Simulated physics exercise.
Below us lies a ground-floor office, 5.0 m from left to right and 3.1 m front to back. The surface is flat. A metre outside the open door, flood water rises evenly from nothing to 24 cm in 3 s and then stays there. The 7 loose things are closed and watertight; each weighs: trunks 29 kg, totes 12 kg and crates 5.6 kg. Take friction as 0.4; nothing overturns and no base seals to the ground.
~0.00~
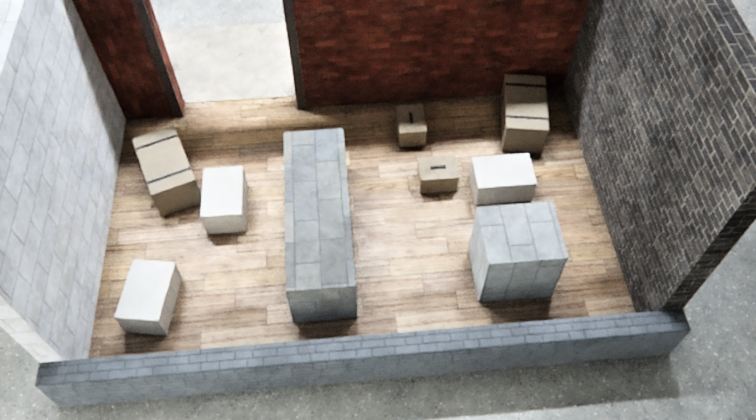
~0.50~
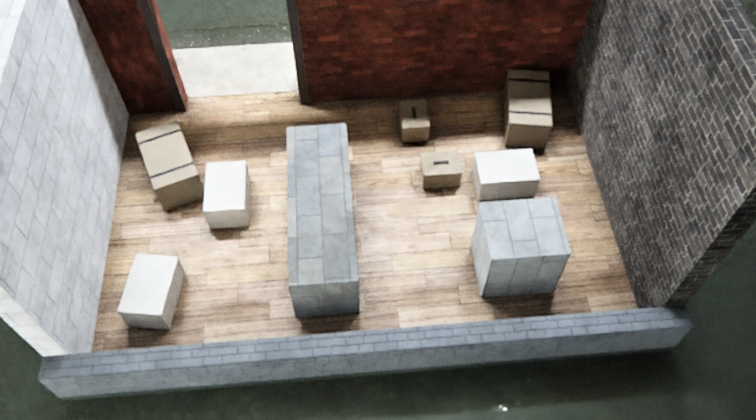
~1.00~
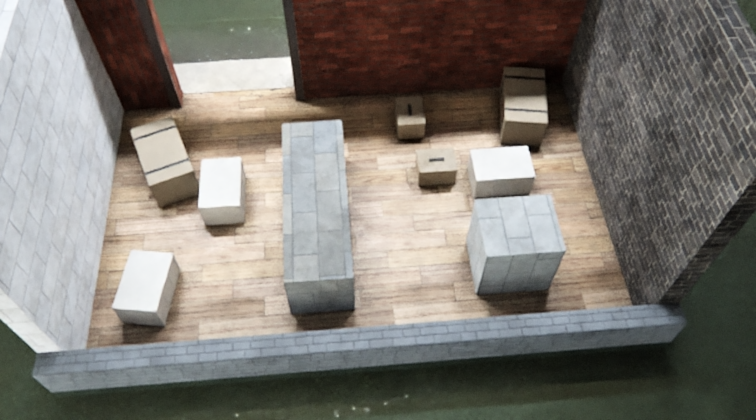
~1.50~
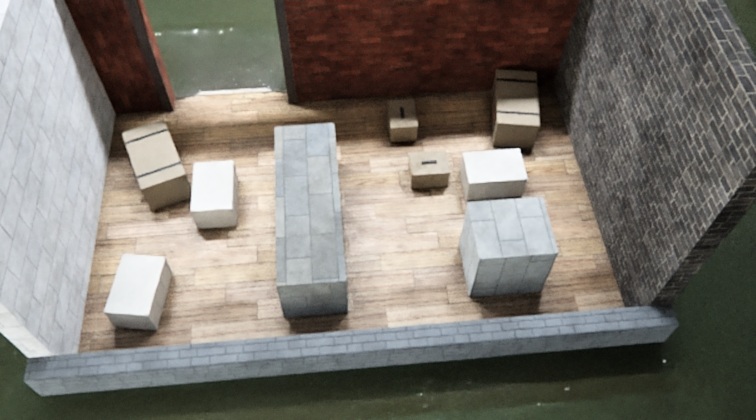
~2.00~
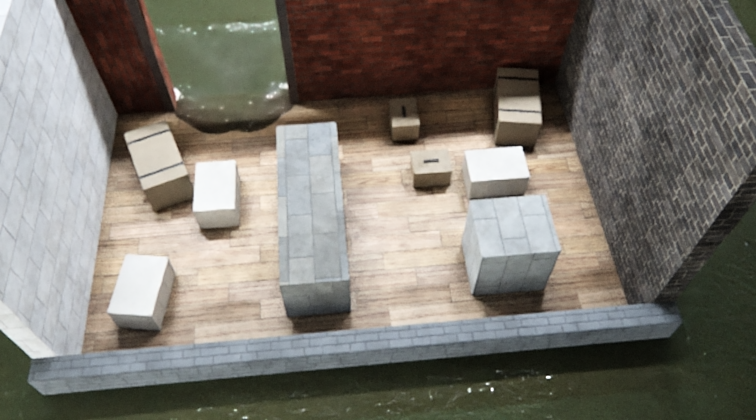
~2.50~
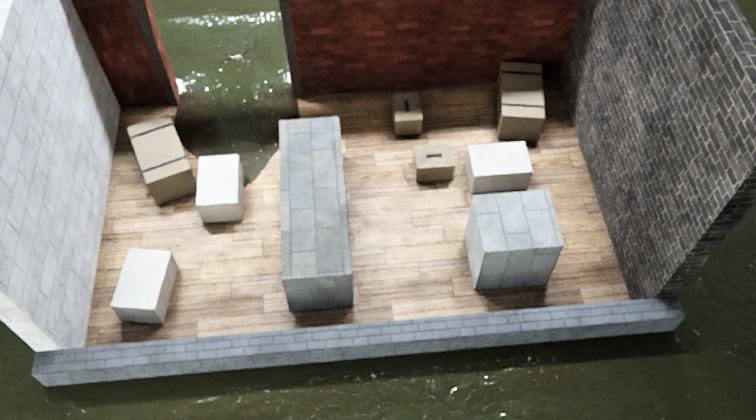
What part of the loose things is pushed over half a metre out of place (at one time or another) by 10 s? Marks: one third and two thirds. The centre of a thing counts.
Share: From one to two thirds.
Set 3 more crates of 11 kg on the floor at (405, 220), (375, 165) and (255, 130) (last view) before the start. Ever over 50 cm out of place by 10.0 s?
In turn: Short of it, short of it, over.
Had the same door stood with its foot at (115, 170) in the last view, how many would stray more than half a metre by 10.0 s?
In that case 6 of them.
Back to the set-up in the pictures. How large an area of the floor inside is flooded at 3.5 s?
About 3.5 m2.
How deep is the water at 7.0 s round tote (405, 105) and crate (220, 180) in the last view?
About 4 and 18 cm.
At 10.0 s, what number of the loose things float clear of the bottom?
I count 5.
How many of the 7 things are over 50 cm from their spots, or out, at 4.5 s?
By then 1.
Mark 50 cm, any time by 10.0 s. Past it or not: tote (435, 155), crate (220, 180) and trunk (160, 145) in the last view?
In that order: Less, more, past it.
After 3.5 s 1 of 7 are over 50 cm from their spots; 0 afloat.
After 4.5 s 1 of 7 are over 50 cm from their spots; 1 afloat.
After 7.0 s 3 of 7 are over 50 cm from their spots; 3 afloat.
After 10.0 s 3 of 7 are over 50 cm from their spots, and 3 have been at some point; 5 afloat.
